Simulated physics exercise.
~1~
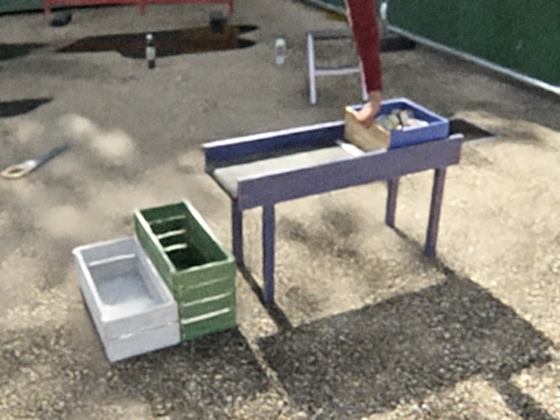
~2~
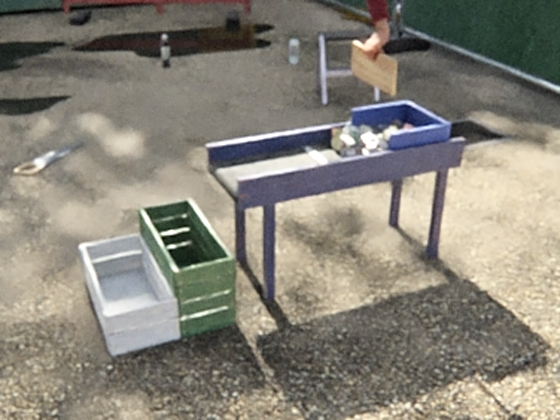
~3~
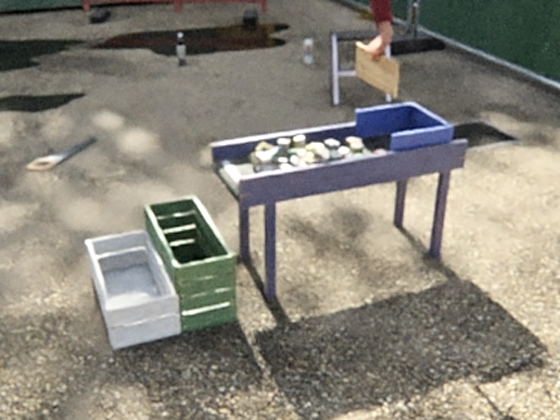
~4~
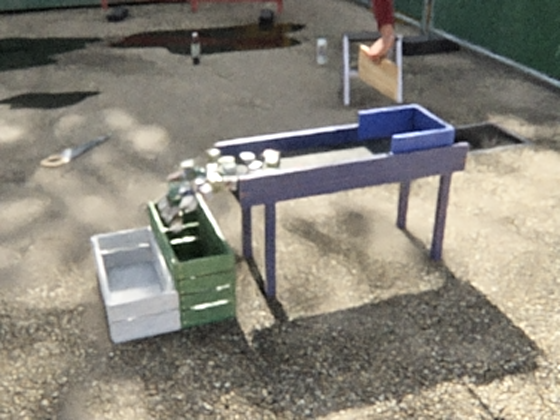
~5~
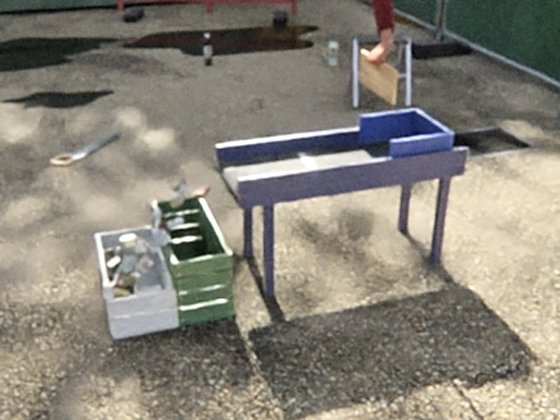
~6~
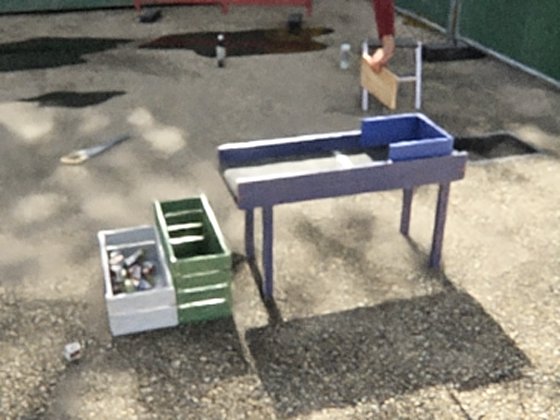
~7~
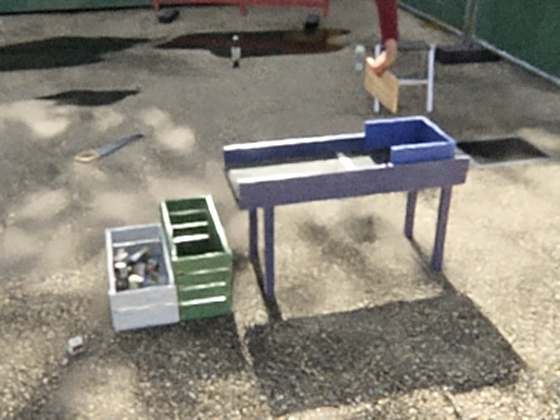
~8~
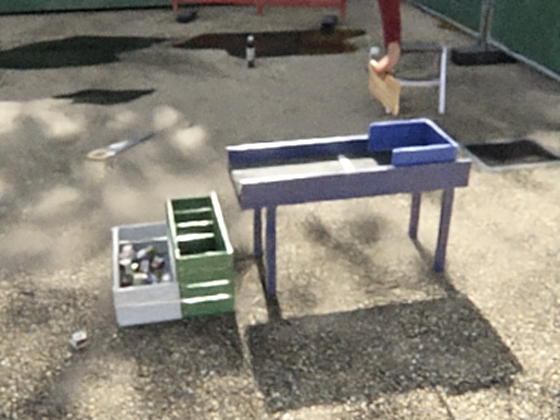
Small cartons riding left along a belt after a hand lifts the gate, flying over the green tub, mostly filling the white box.
